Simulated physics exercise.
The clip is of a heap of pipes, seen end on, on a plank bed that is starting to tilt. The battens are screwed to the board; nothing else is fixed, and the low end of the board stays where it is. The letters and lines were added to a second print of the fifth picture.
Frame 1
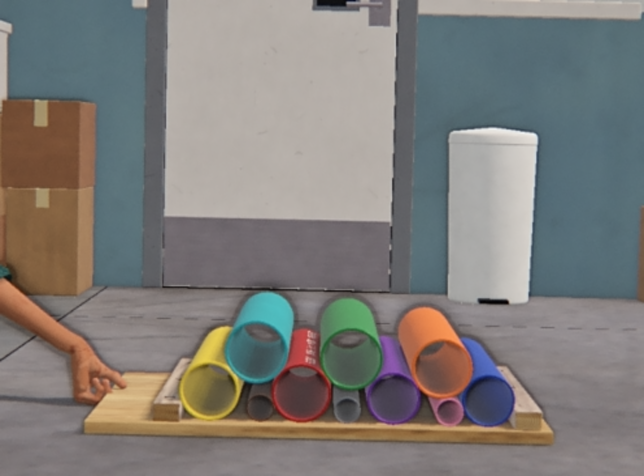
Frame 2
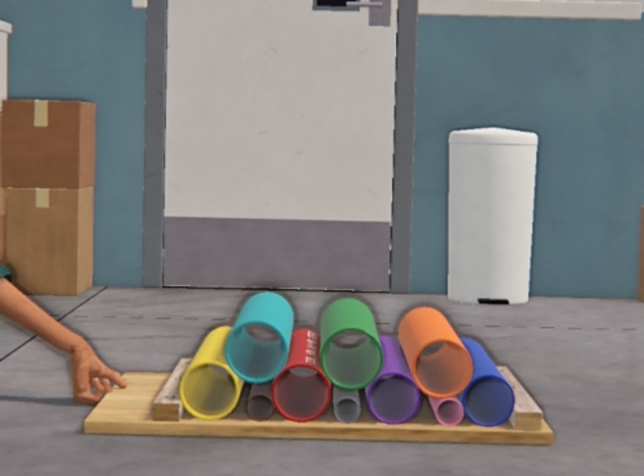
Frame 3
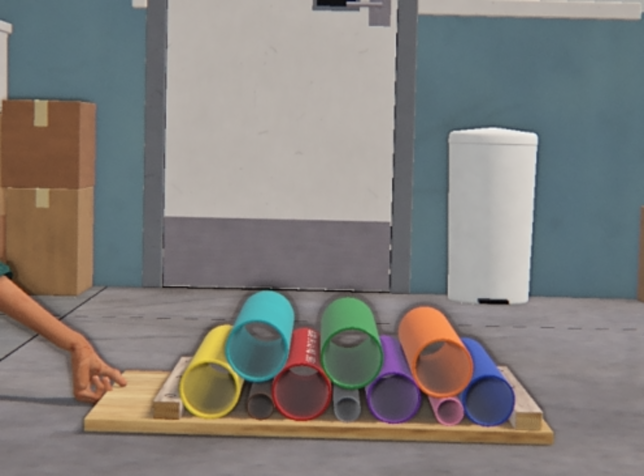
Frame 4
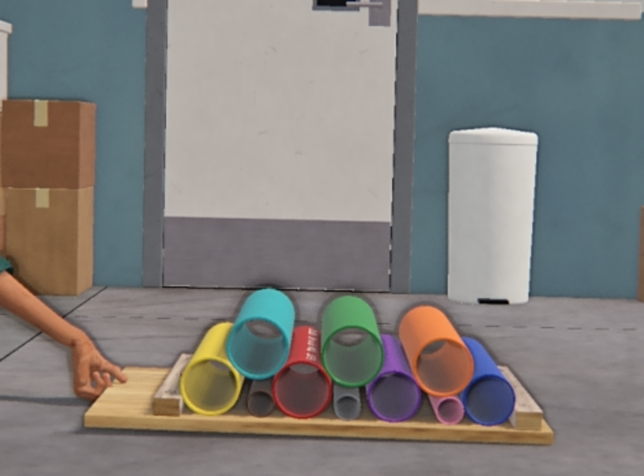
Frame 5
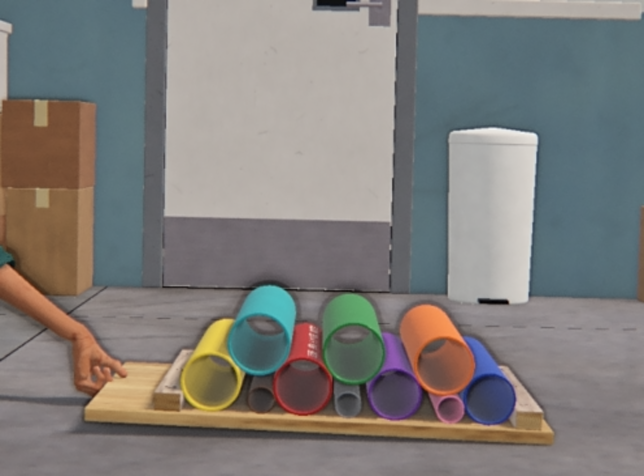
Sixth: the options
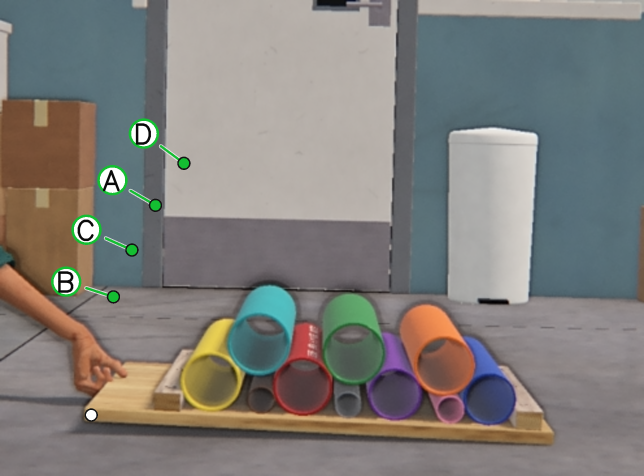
The clip opens on colourful pipes stacked end on between two battens on a wooden board, with a hand at its left end. The hand and the board's left end rise very slightly, and the yellow and turquoise pipes edge upward with them, while the pile keeps its arrangement.
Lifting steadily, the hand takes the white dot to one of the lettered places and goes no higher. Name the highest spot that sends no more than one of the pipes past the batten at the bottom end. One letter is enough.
The answer is mark D.
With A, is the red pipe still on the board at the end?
Yes, with A.
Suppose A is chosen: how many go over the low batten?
It comes to none.
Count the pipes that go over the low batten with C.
The count is none.
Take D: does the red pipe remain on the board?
Yes, with D.
On the copy, A at (155, 205); B at (113, 297); C at (132, 250); D at (184, 163); the white dot at (91, 415).
On D. First, board at 20°.
Then, board at 35°.
Finally, board at 35°, none over the low batten.
By contrast, A none over the low batten; B none over the low batten; C none over the low batten.
